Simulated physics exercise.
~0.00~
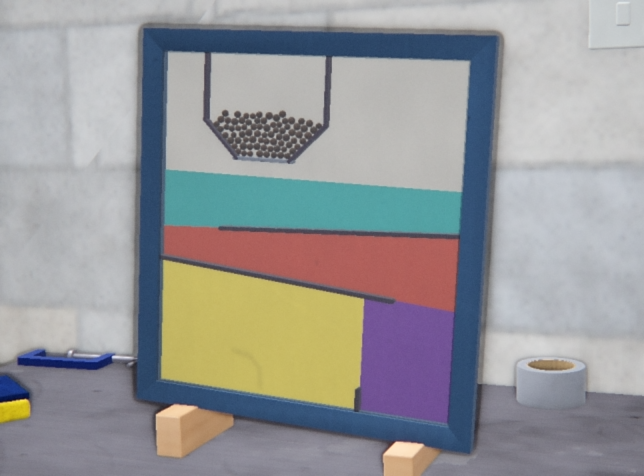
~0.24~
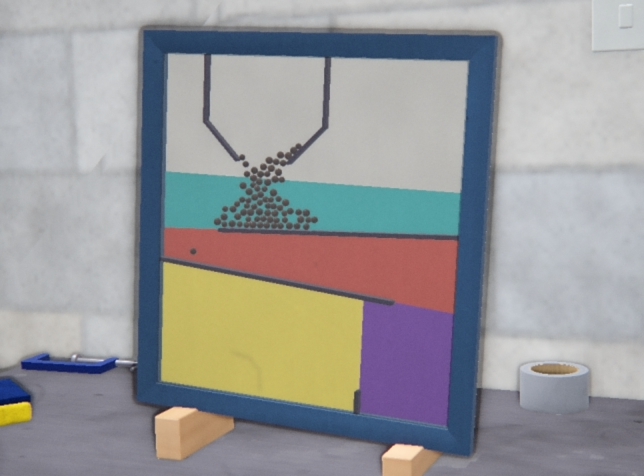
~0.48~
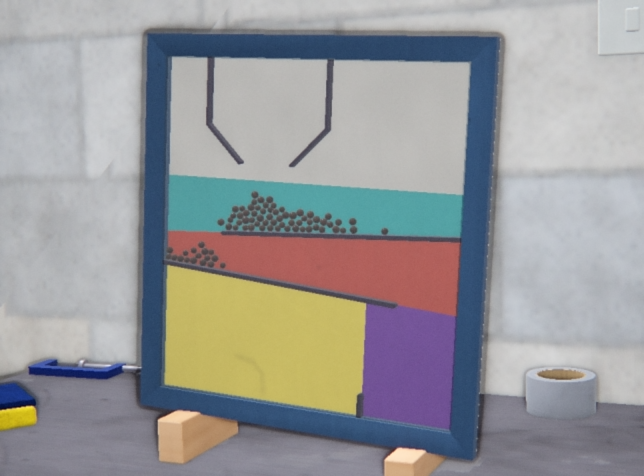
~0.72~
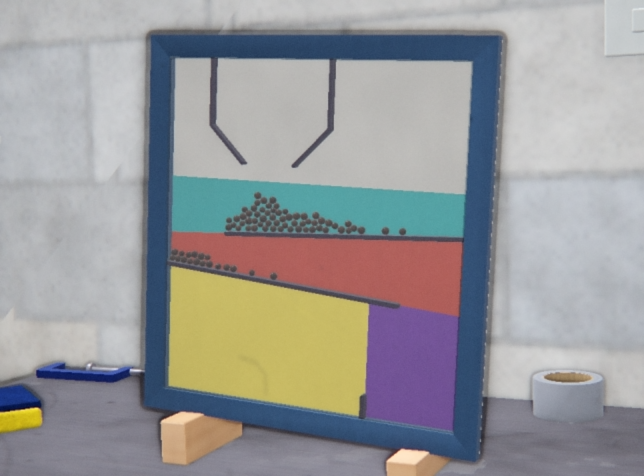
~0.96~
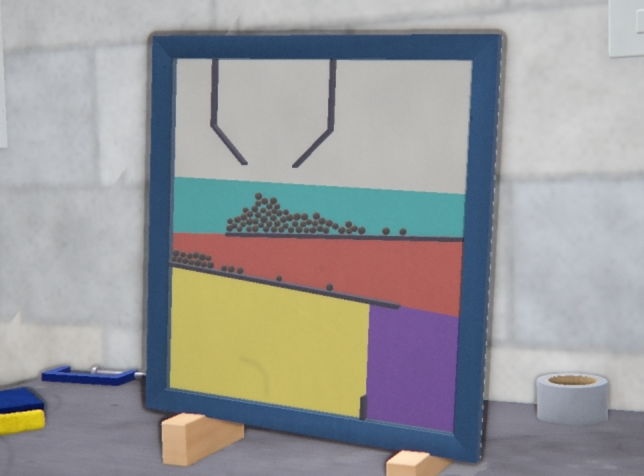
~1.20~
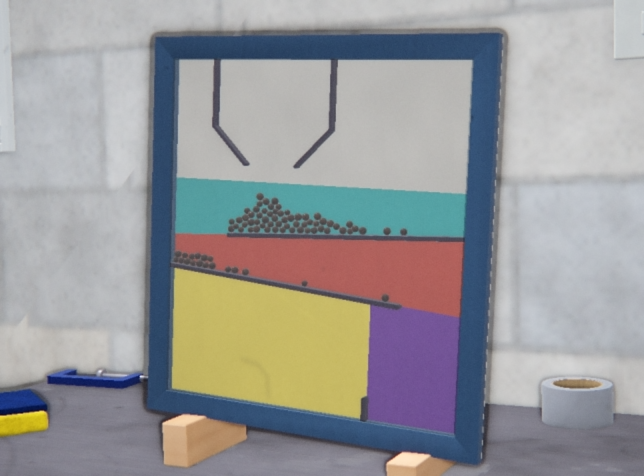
On a grey worktop, dark round pellets drop from a hopper inside a blue-framed upright case, heaping on a turquoise section's ledge while some spill left into the red section below. Most stay on the turquoise, and a few roll right down the red slope towards purple.
